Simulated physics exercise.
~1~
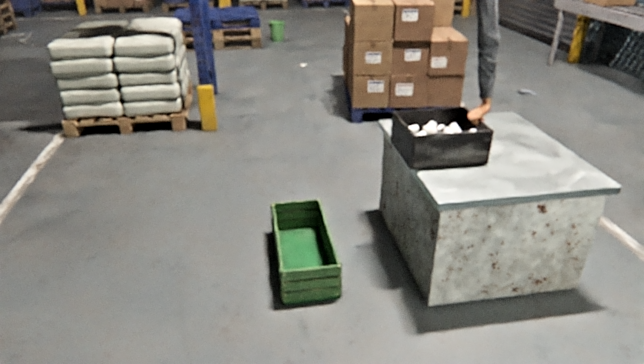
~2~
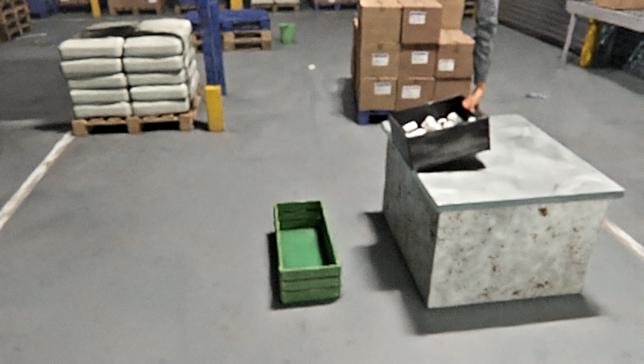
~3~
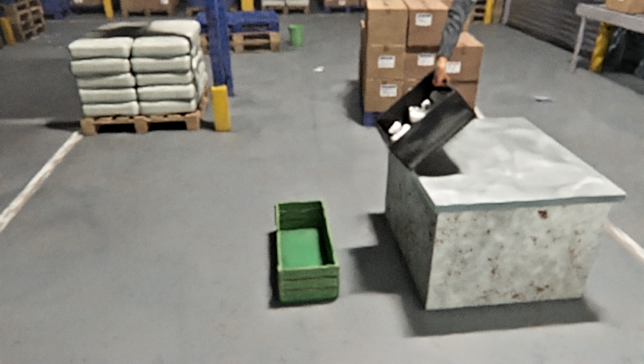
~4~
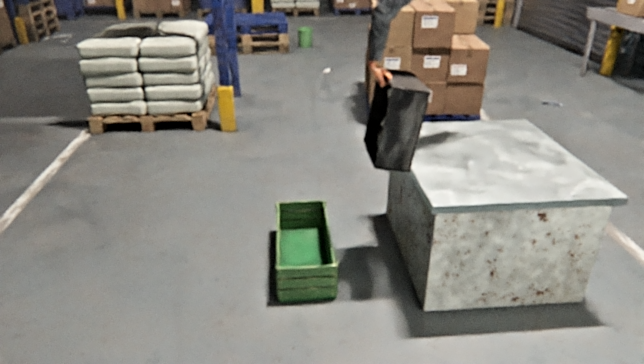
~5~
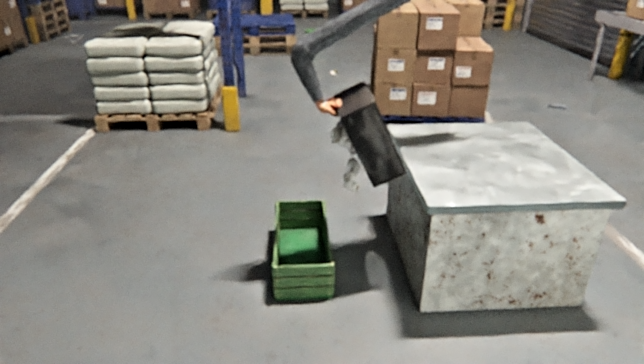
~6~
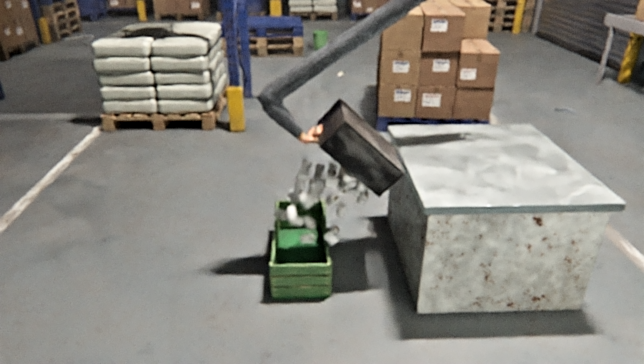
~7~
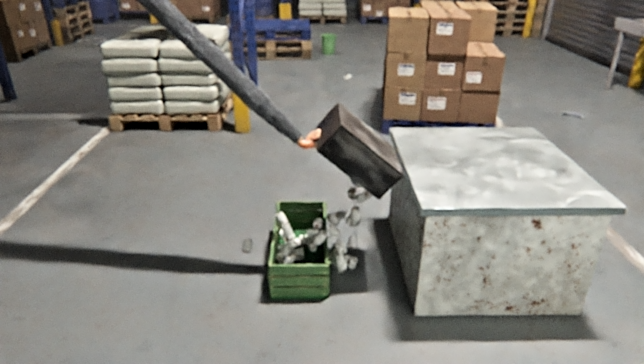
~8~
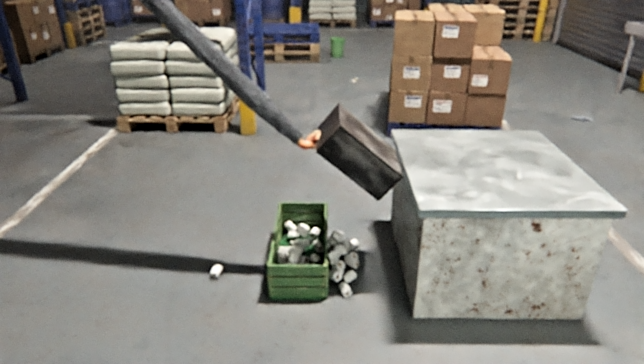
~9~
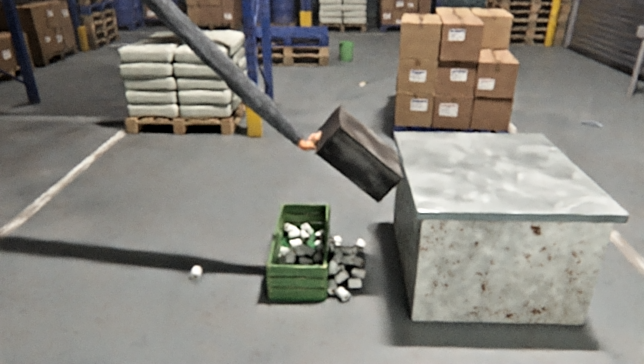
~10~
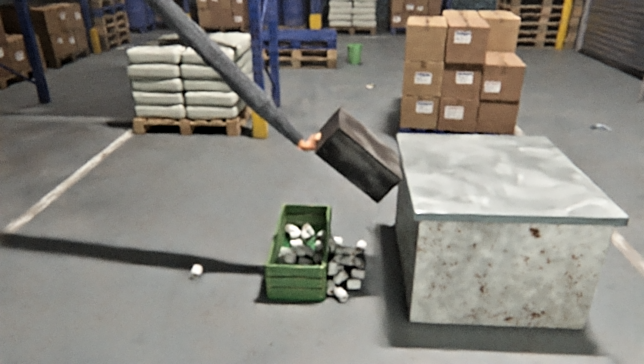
Black tote tipped off a bench by a long grey arm, spilling small rolls into a green box and onto the floor.
